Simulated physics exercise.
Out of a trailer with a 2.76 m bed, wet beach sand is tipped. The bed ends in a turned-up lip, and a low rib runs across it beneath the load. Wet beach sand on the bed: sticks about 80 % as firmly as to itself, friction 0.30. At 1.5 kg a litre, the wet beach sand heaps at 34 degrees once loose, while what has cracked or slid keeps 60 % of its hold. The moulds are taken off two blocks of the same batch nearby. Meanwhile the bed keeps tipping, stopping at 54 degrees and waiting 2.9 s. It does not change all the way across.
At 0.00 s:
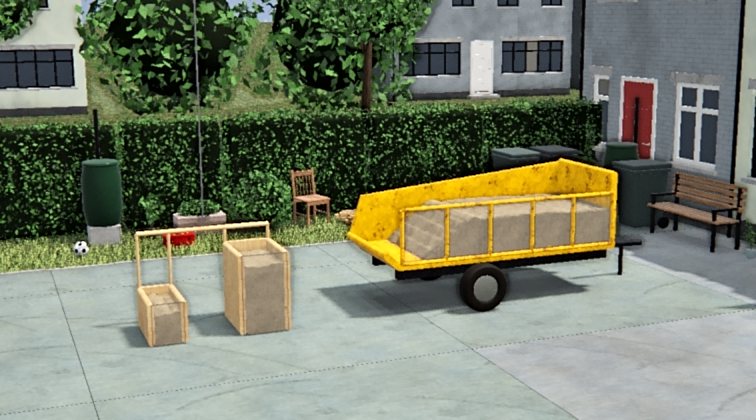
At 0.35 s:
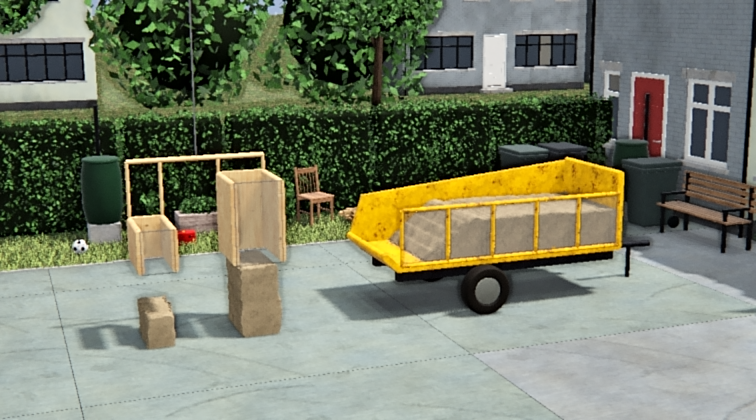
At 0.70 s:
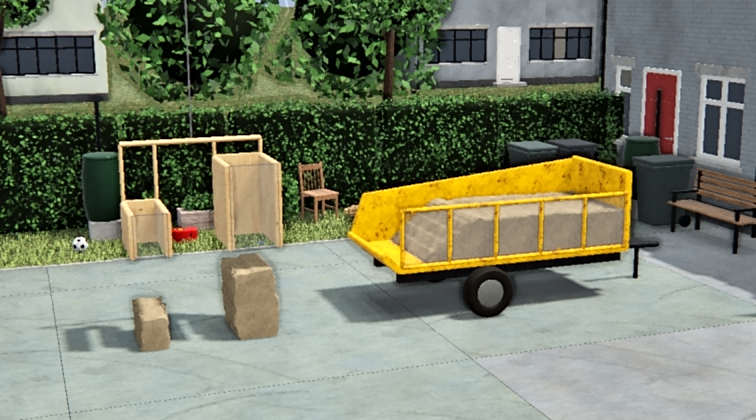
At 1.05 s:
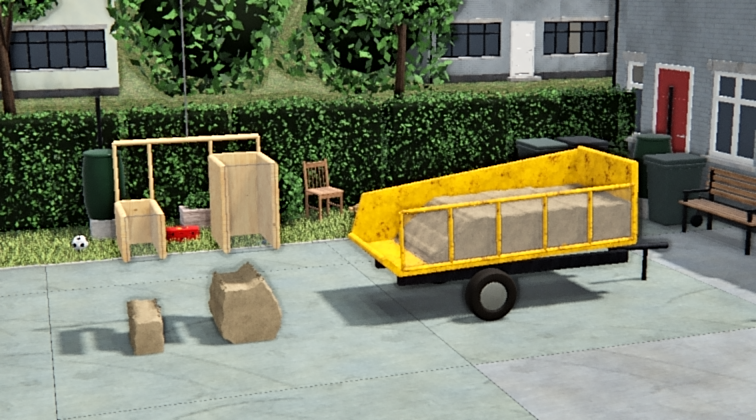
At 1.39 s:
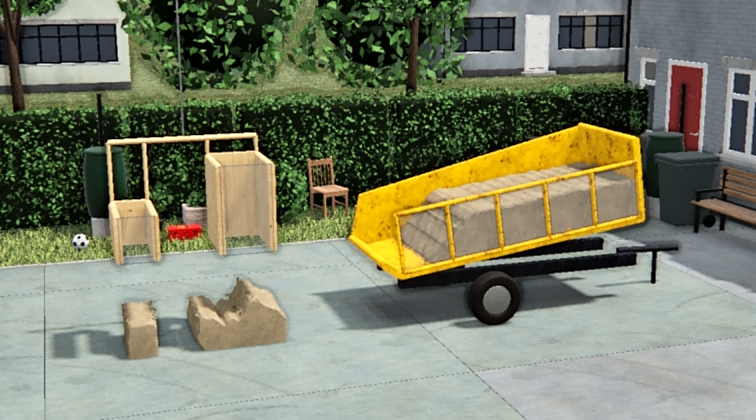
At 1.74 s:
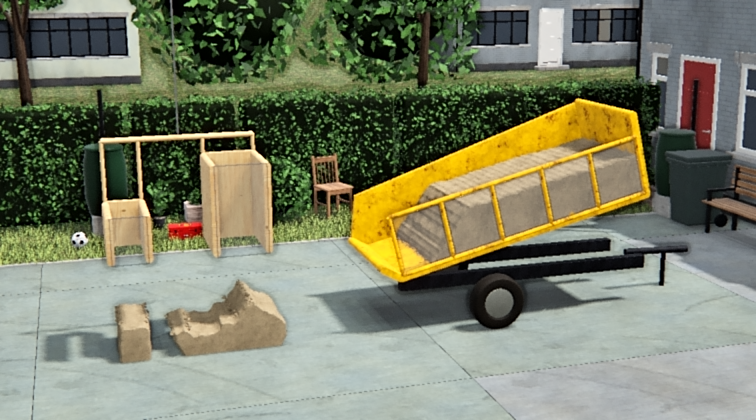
In a paved yard, moulds lift off two sand blocks, the taller slumps, and a loaded trailer bed tilts.
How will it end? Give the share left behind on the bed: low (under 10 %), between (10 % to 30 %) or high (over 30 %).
I'd put it in the middle range, from 10 to 30 percent.
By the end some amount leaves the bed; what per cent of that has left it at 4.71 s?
I'd reckon around 70 per cent.
After 2.63 s, the tilt is 29 degrees and 100 % is on the bed.
After 3.67 s, the tilt is 46 degrees and 100 % is on the bed.
After 4.71 s, the tilt is 54 degrees and 40 % is on the bed.
After 5.75 s, the tilt is 54 degrees and 17 % is on the bed.
After 7.19 s, at the end, the tilt is 54 degrees and 17 % is on the bed.
